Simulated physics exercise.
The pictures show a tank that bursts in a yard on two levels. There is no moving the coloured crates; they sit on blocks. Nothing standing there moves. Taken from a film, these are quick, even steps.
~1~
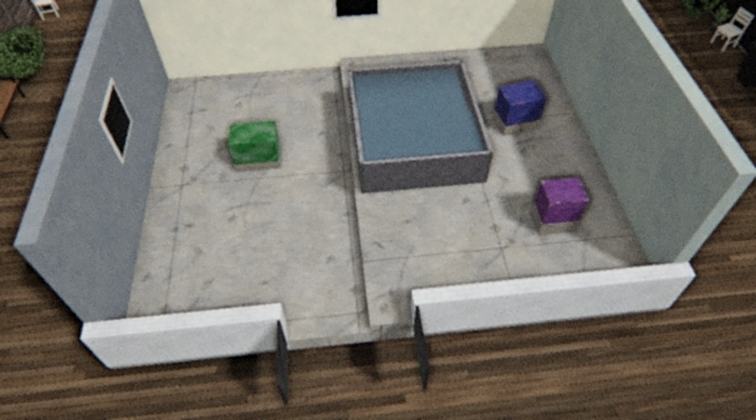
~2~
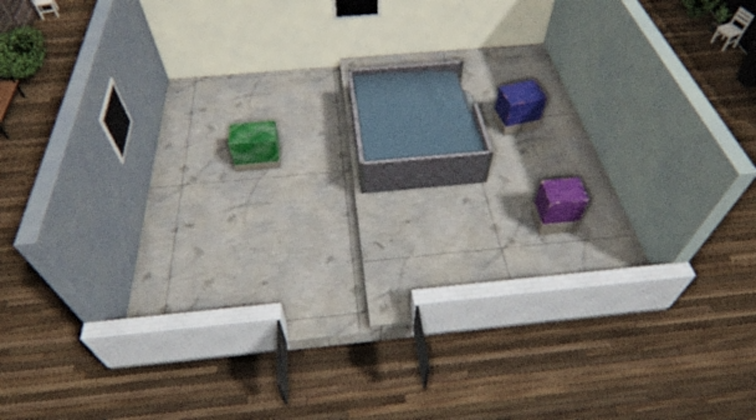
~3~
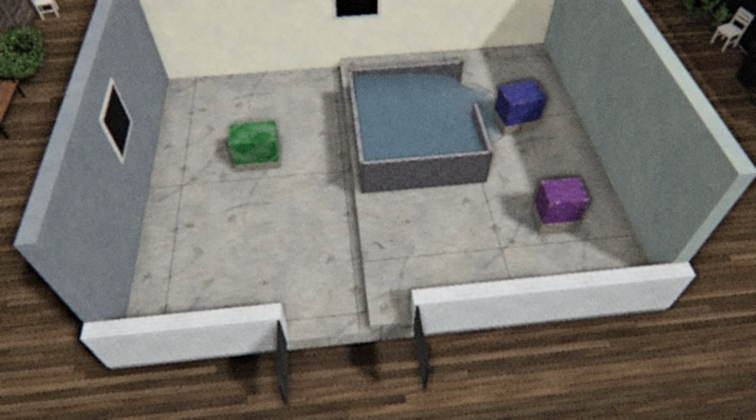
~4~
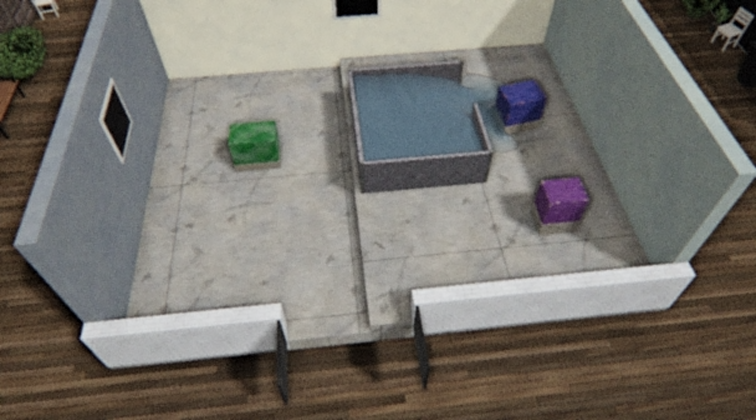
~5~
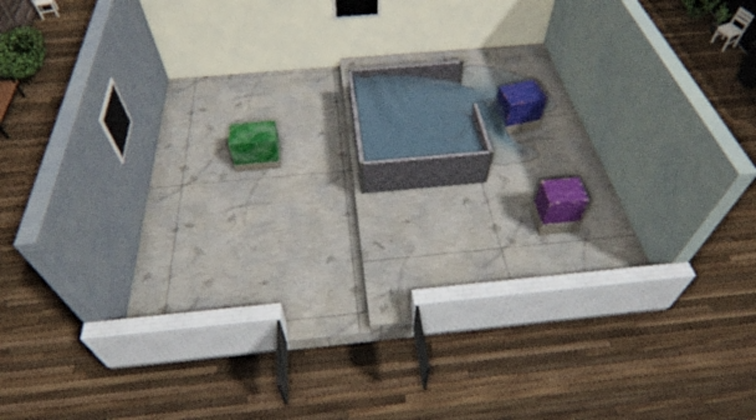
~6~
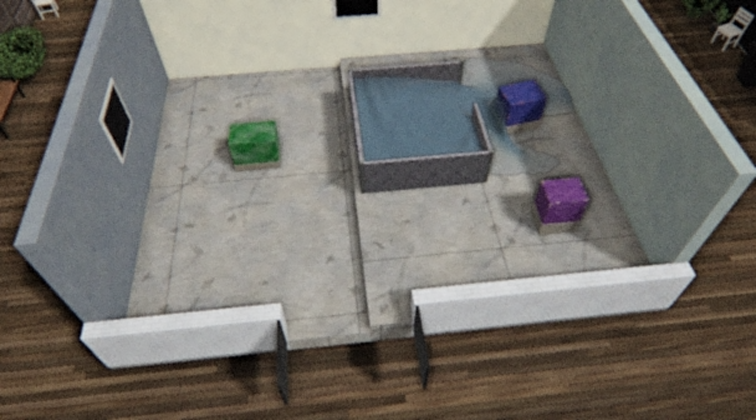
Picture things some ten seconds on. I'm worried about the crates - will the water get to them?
Here is how it goes: The green crate is spared; the blue crate gets water on it; the purple crate is spared.
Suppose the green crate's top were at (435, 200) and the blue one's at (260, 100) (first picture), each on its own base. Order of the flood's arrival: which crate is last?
The one in blue comes last.
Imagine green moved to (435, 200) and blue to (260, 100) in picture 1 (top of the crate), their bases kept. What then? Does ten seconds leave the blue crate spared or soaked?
As I see it, the blue crate is left untouched within the ten seconds.
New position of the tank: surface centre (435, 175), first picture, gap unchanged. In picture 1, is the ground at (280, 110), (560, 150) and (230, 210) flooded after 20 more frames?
As listed: Dry, awash, not flooded.
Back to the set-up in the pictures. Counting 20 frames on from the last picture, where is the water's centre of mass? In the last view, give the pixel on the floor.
At about (469, 125).
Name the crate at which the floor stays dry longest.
Coming in last, the one in green.
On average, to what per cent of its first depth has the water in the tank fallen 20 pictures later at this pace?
It comes to some 44 percent.
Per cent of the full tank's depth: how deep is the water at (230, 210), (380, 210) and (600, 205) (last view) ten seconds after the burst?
Readings in sequence: 14, 6, 14 percent.
A moment on, water covers 20 % of the floor; the green crate not reached, the blue crate water round its plinth, the purple crate water round its plinth.
Next, water covers 25 % of the floor; the green crate not reached, the blue crate water round its plinth, the purple crate water round its plinth.
Then, water covers 40 % of the floor; the green crate not reached, the blue crate water round its plinth, the purple crate water round its plinth.
Later, water covers 70 % of the floor; the green crate water round its plinth, the blue crate water round its plinth, the purple crate water round its plinth.
In the end, water covers 95 % of the floor; the green crate stayed above the water, the blue crate was topped, the purple crate stayed above the water.
